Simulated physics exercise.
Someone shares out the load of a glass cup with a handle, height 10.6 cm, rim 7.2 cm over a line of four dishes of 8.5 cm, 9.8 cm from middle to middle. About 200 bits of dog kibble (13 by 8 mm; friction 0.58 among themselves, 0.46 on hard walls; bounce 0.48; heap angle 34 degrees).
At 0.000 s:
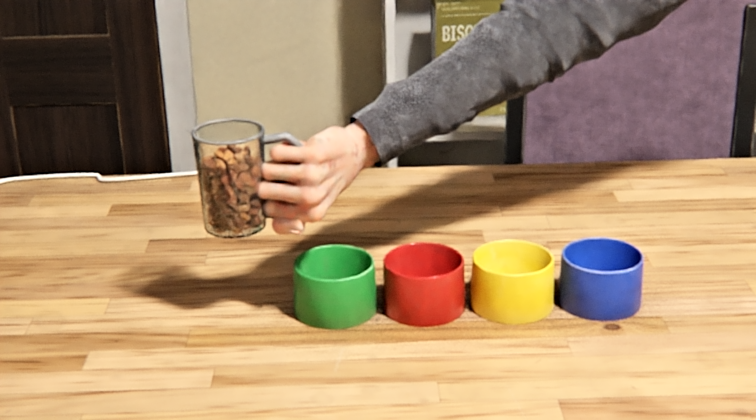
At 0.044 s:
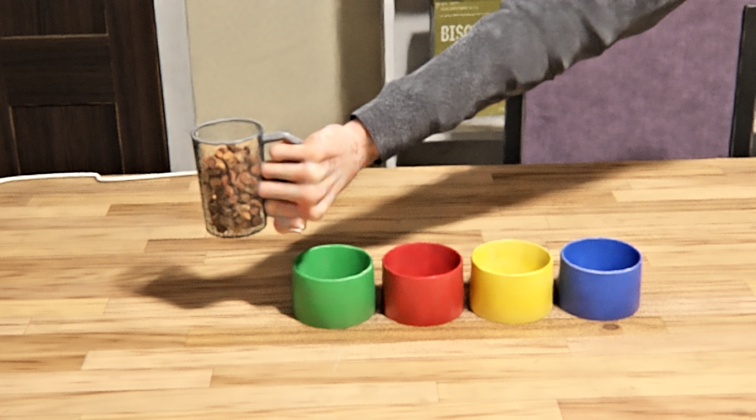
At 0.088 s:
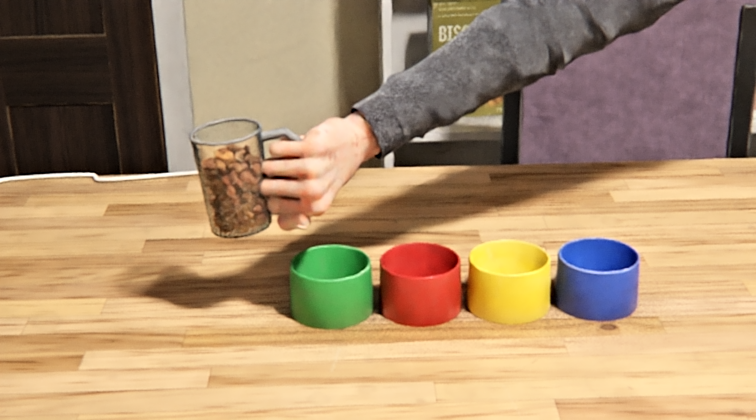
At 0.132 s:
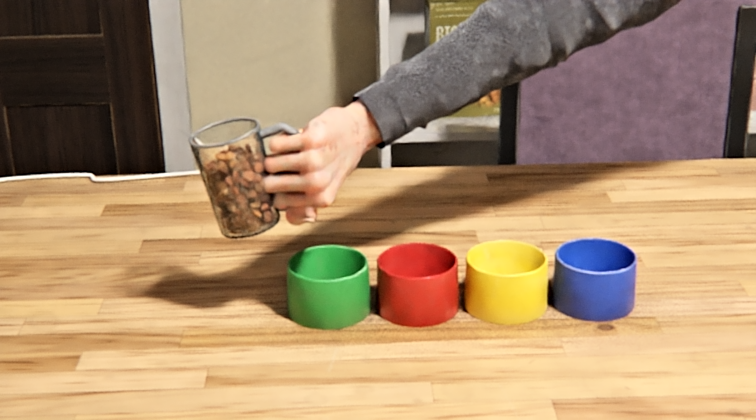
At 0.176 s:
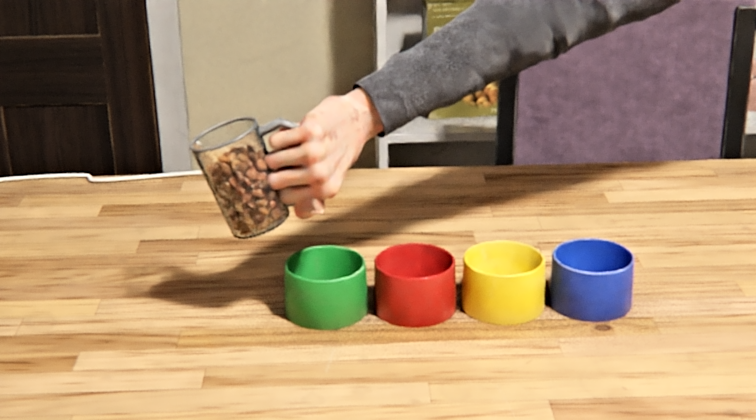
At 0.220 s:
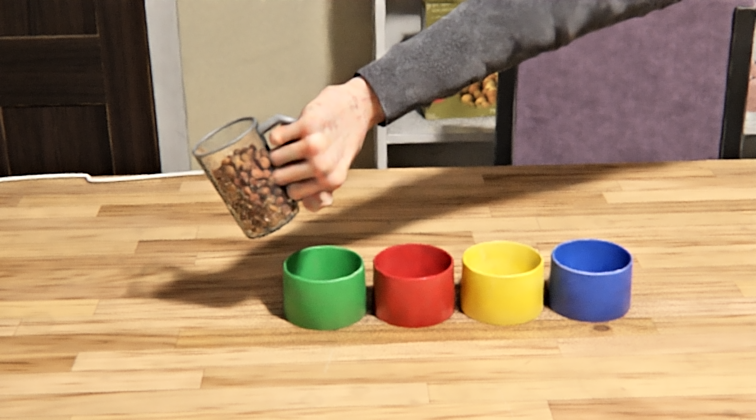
An arm in a grey sleeve reaches in from the upper right over a light wooden table, seen from the front and slightly above, with a purple chair behind. The hand holds a clear glass cup of brown kibble at left, above a row of green, red, yellow and blue dishes. The cup tilts gradually leftward, its pieces shifting inside, as the view drifts slightly right.
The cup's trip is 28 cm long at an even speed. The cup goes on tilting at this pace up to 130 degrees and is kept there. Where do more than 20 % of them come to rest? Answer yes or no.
Red no, blue no, green yes, yellow no, counter no.
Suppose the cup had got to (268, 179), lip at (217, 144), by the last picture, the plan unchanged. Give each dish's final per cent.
Red 100; blue 0; green 0; yellow 0.
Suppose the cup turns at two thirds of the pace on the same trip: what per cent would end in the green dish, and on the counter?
Then: Green 10, counter 10.
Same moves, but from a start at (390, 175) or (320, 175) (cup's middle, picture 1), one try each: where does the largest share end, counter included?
The winner: Yellow, then red.
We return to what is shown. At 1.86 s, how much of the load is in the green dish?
About 90 per cent by then.
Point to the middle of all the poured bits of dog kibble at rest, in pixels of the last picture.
Around (329, 289).
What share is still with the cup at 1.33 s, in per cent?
Roughly 0 per cent.
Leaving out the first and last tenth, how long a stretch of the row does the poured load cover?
Some 6 cm.
After 0.89 s, tilt 127 degrees; cup holds 75 %, green 20 %.
After 1.33 s, tilt 130 degrees; cup holds 0 %, red 5 %, green 90 %.
Then, at 1.86 s, tilt 130 degrees; cup holds 0 %, red 5 %, green 90 %.
In the end, at 2.2 s, red 5 %, blue 0 %, green 90 %, yellow 0 %, counter 10 %.
